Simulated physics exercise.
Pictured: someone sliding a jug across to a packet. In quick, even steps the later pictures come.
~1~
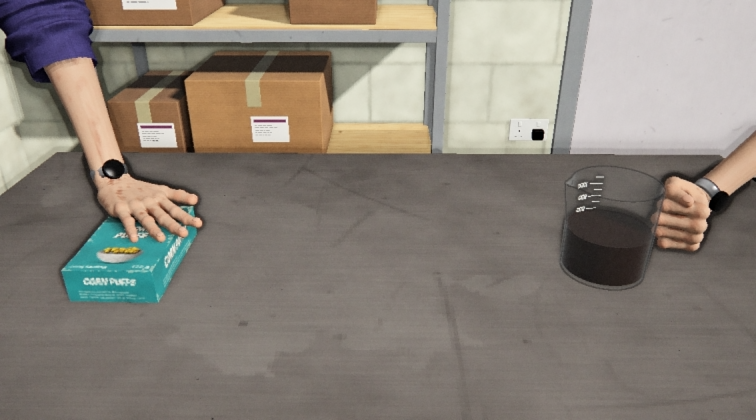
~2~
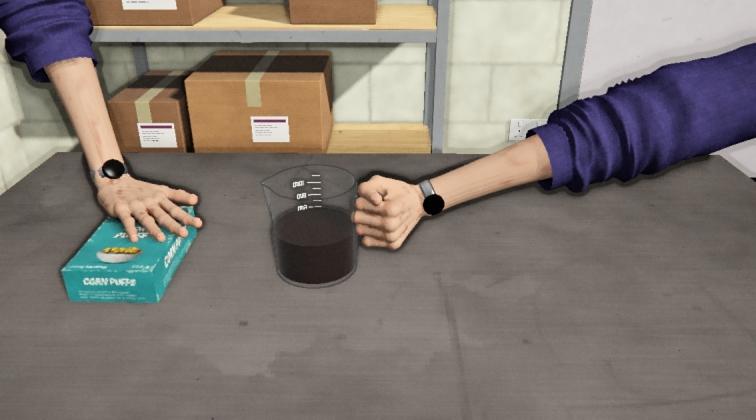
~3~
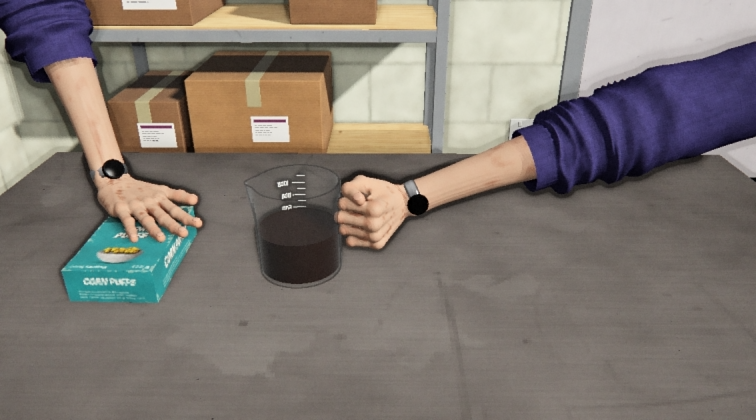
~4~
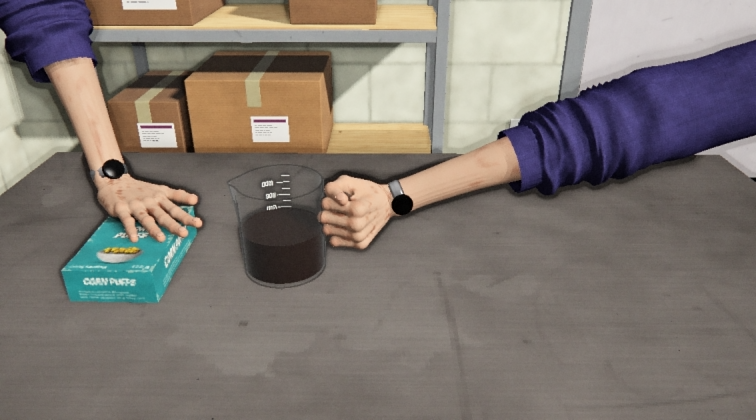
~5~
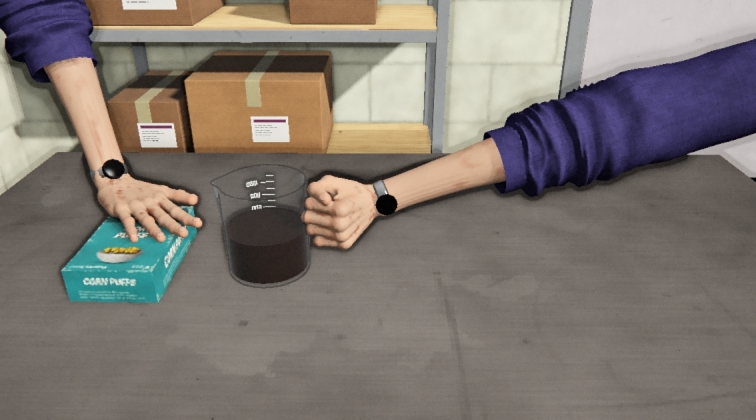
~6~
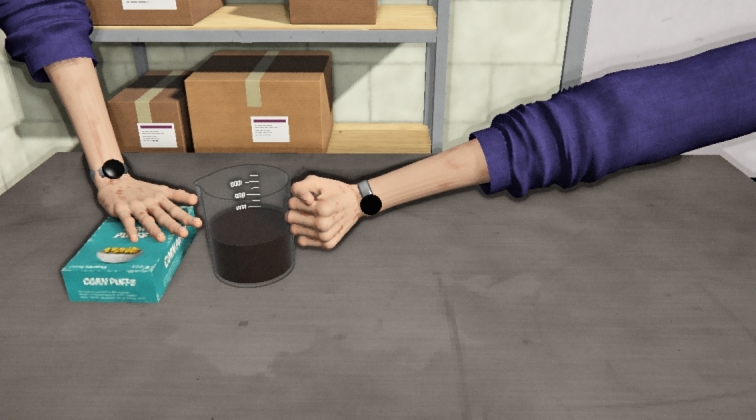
On a dark grey worktop in a storeroom with boxed shelves, one hand rests on a teal packet of corn puffs at left while another grips a half-full jug of dark contents at right. The hand slides the jug far leftward, then moves it in small steps close beside the packet, which stays still.
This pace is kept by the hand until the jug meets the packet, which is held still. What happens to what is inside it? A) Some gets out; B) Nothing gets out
(B) Nothing gets out.
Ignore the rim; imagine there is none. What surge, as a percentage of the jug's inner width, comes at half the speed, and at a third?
The rise comes to some 10 per cent in the first case and some 5 per cent in the second.
Shortly, the jug meets the packet.
Then, the coffee surges up the wall; the wave climbs under half way to the rim.
At the finish, the jug stands at the packet; none is lost.
